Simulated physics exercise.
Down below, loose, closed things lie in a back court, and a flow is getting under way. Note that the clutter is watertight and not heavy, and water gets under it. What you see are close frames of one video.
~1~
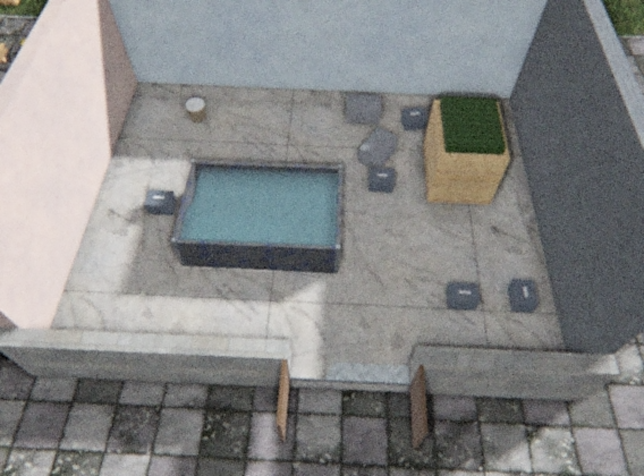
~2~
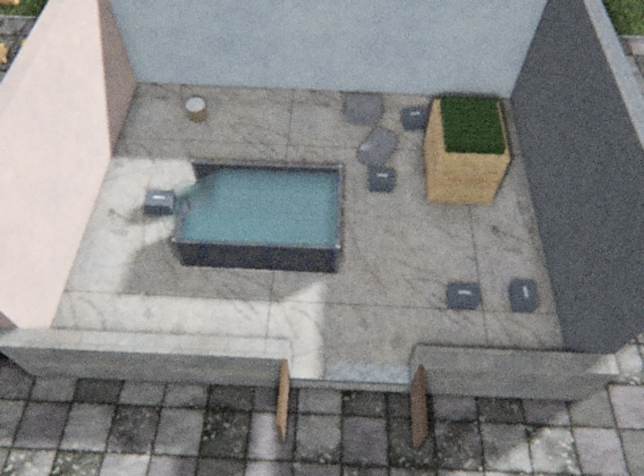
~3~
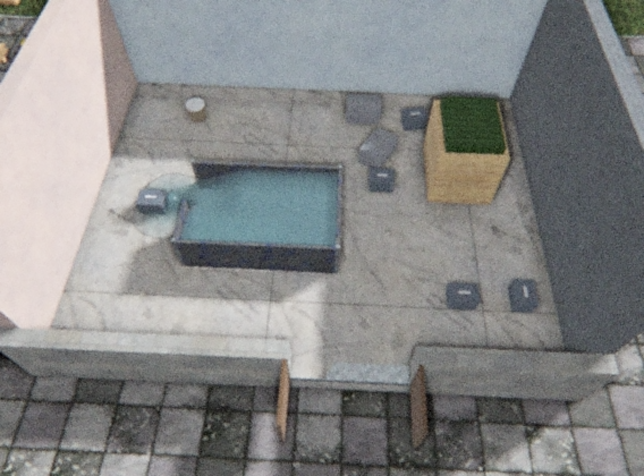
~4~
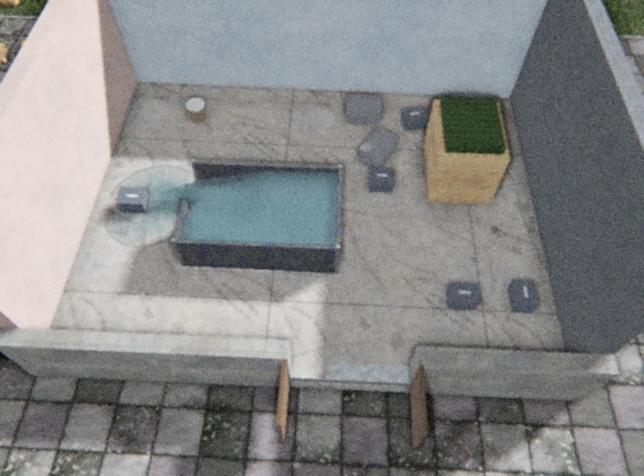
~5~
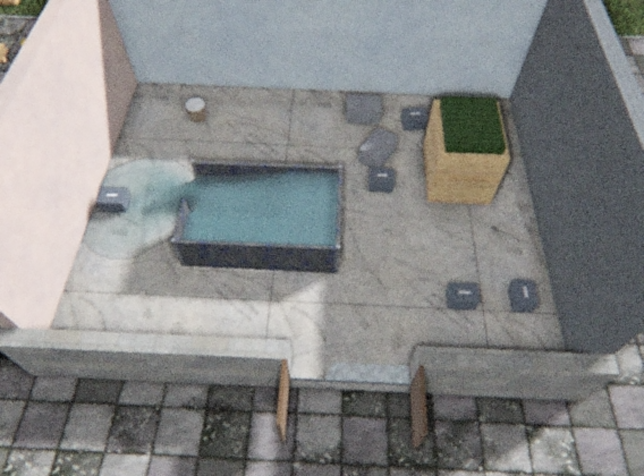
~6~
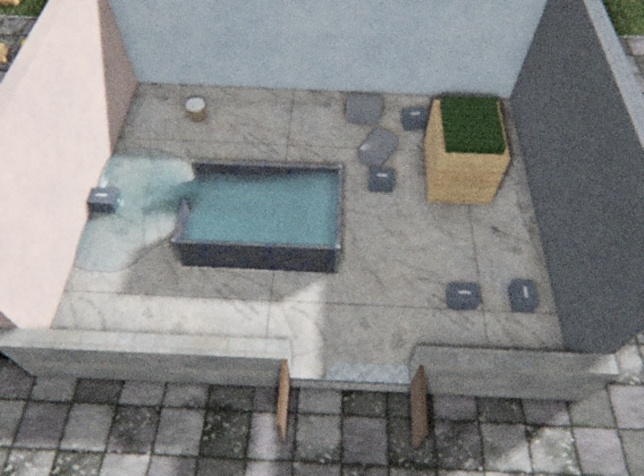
A dark grey box on the left slides away from a rectangular pool of blue-green water as a clear stream pours from the pool's left end and spreads across the paving around it. The walled courtyard is seen from high above, with a small open gate at the front. Other dark boxes, a pale pail and a grass-topped tan block stay put, and the camera holds still.
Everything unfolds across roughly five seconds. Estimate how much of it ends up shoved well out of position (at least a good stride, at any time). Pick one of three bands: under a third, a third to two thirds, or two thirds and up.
Under a third.
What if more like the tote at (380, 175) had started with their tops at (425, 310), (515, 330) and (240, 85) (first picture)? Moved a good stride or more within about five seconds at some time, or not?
Each in turn: Stays in place, stays in place, pushed clear.
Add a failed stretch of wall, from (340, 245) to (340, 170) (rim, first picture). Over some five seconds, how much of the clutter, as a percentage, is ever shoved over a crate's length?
That works out to about 50 per cent of them.
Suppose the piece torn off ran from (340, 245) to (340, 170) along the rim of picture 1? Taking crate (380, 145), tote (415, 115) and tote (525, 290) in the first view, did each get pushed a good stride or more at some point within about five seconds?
Falls short, travels that far, travels that far.
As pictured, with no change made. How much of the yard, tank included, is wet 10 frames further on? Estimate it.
I make it 25 per cent.
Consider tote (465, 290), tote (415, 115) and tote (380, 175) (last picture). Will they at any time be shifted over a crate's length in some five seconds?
Short of that; short of that; short of that.
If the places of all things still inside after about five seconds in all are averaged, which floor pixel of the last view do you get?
Roughly at (375, 199) in the last view.
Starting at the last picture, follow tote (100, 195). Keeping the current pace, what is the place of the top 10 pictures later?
That would put it around (83, 234).
A moment on, 1 of 8 are well off their spots; 1 afloat.
Next, 1 of 8 are well off their spots; 1 afloat.
Later, 1 of 8 are well off their spots; 1 afloat.
In the end, 2 of 8 are well off their spots, and 2 have been at some point; 0 afloat.
